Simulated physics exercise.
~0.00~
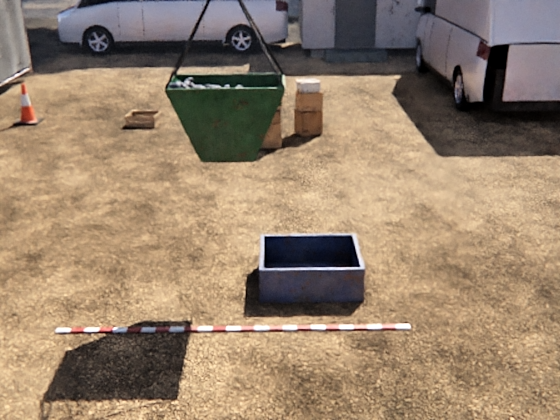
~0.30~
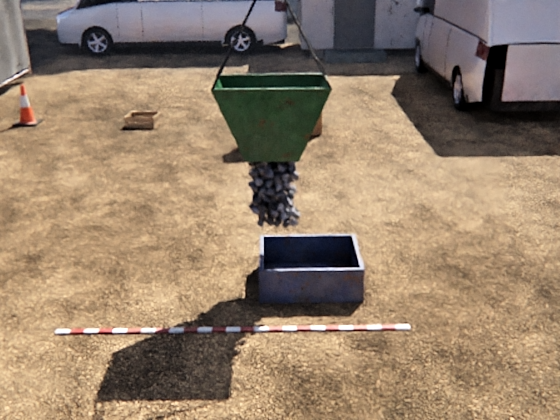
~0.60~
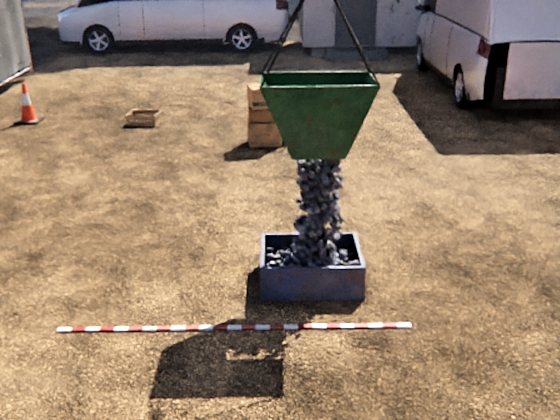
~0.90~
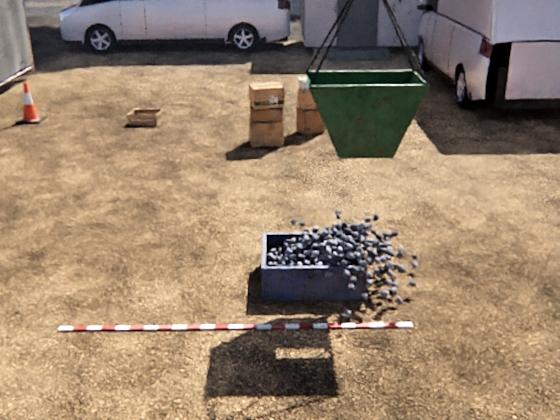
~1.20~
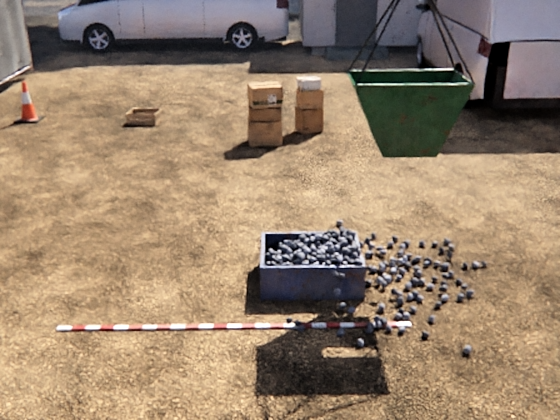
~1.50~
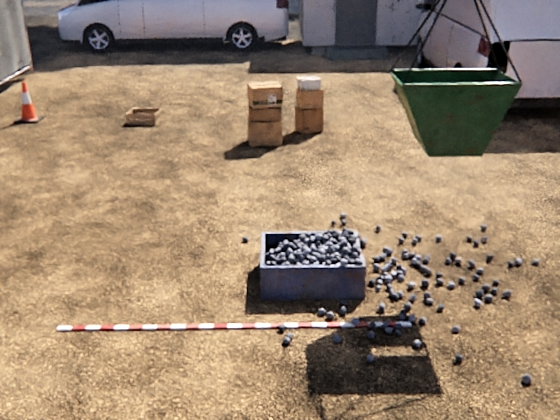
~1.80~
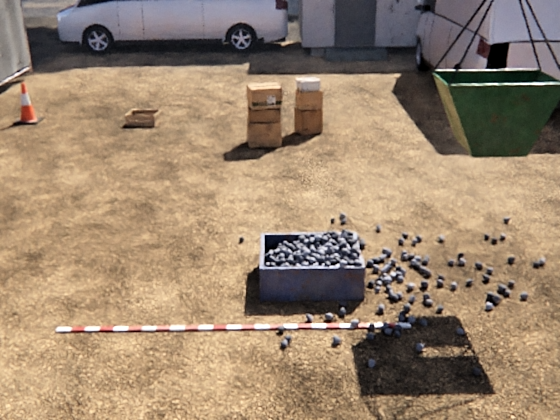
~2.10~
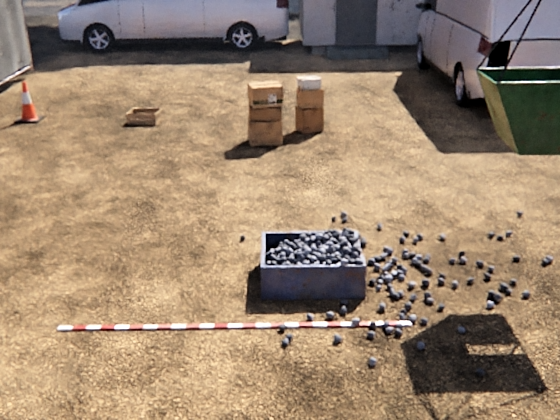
The footage shows a green skip hanging over a dirt yard with parked vans, moving right as it drops rounded grey stones toward a bin behind a striped staff; most land inside, others scatter on the ground to the right, and the empty skip continues rightwards.
